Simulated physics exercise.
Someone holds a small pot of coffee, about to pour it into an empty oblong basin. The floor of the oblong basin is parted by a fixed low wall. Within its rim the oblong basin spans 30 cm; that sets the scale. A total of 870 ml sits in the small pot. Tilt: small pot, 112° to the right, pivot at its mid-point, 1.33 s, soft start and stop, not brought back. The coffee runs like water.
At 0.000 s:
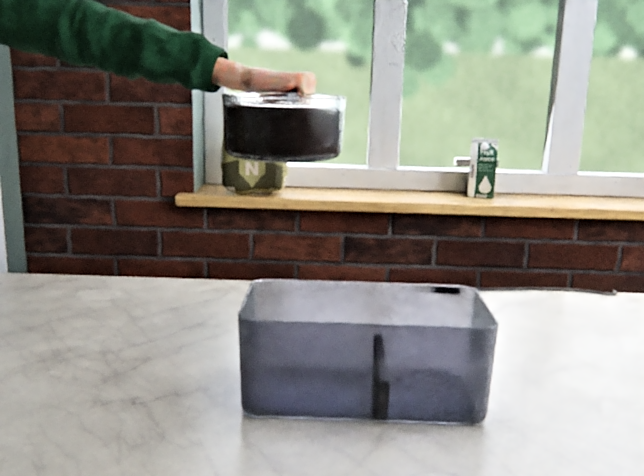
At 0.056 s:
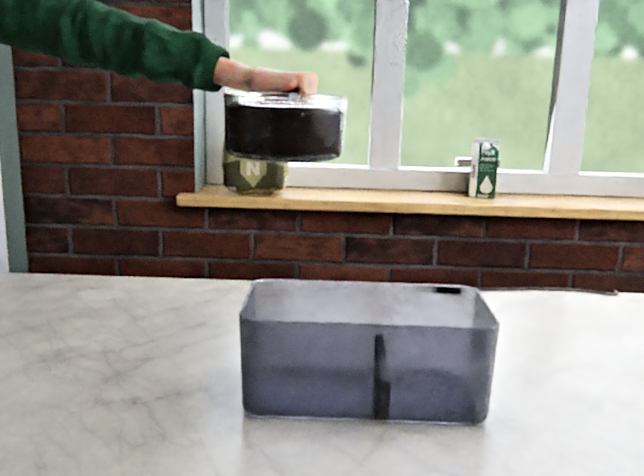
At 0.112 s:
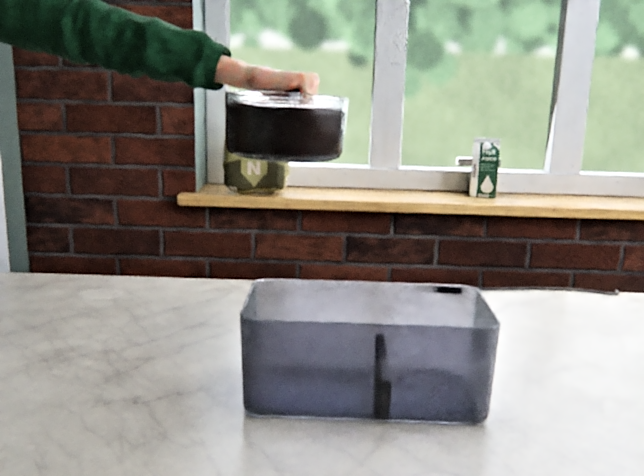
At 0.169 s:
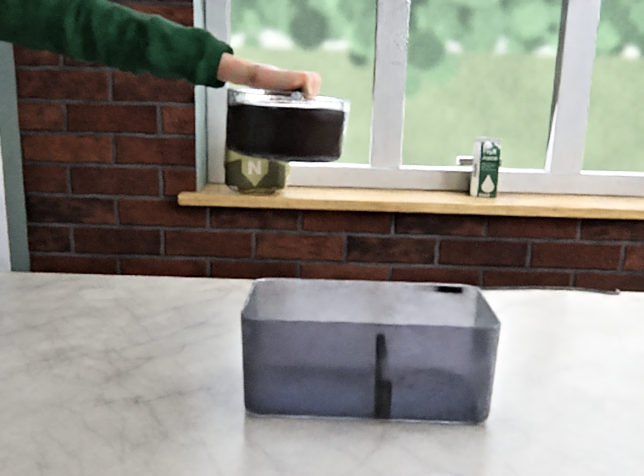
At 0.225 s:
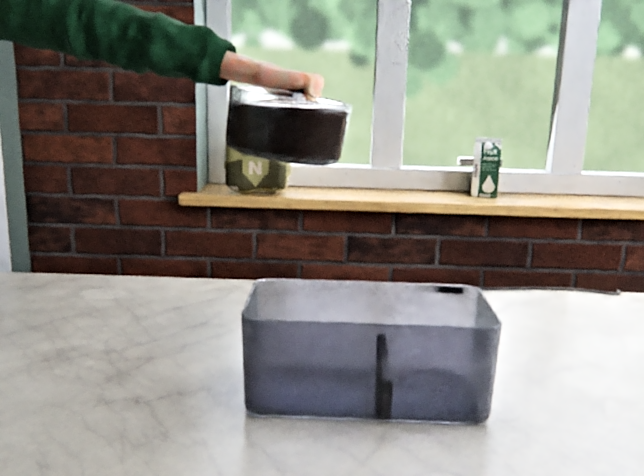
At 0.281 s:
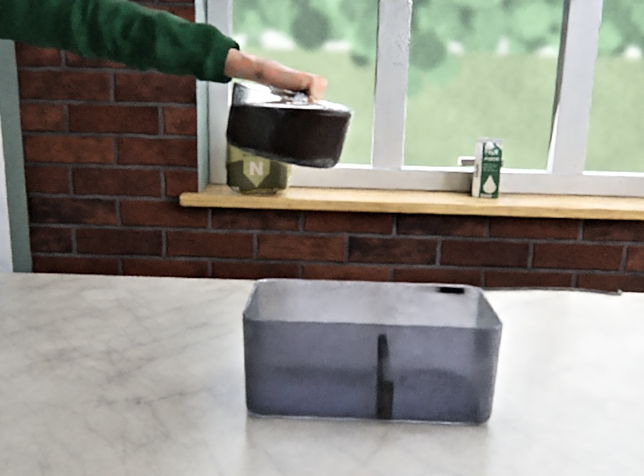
The footage shows a green-sleeved arm holding a small clear pot of dark liquid above and behind an empty, see-through oblong basin on a pale marbled surface; the pot stays nearly level at first, then tilts slightly to the right.
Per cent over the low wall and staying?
72 per cent.
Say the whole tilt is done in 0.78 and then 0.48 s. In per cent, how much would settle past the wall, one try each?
Near 60 in a hundred on the first go and near 45 in a hundred on the second.
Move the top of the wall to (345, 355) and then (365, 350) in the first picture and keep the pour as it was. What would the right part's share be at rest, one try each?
95 per cent first, 80 per cent second.
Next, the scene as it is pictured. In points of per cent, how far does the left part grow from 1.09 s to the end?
Close to 16% of the whole.
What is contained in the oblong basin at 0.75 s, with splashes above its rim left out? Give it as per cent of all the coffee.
I reckon close to 14 percent of it.
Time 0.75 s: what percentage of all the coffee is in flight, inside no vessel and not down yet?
Near 40 per cent of it all.
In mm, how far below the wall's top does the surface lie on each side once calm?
Left about 40 mm, while the right is about 16 mm.
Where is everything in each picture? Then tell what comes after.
In the first frame, it leans 0°; its right rim is at (344, 99); the coffee meets the walls at (227, 103) and (342, 107); the oblong basin's rim runs from (246, 299) to (486, 307); the wall's top is at (381, 357).
In the second frame, it leans 0°; its right rim is at (346, 100); the coffee meets the walls at (229, 104) and (343, 107).
In the third frame, it leans 2°; its right rim is at (347, 101); the coffee meets the walls at (230, 104) and (344, 108).
In the fourth frame, it leans 4°; its right rim is at (349, 103); the coffee meets the walls at (231, 102) and (346, 108).
In the fifth frame, it leans 8°; its right rim is at (350, 107); the coffee meets the walls at (232, 103) and (348, 108).
In the sixth frame, it leans 12°; its right rim is at (352, 112); the coffee meets the walls at (235, 104) and (351, 109).
After 0.75 s the tilt is 67° and 47 per cent is still to pour, 1 is left of the wall and 12 right of it.
After 1.09 s the tilt is 103° and 6 per cent is still to pour, 11 is left of the wall and 70 right of it.
After 1.44 s the tilt is 112° and 0 per cent is still to pour, 26 is left of the wall and 72 right of it.
After 1.83 s the tilt is 112° and 0 per cent is still to pour, 26 is left of the wall and 72 right of it.
In the end 26 per cent lies left of the wall, 72 right of it and 1 outside.
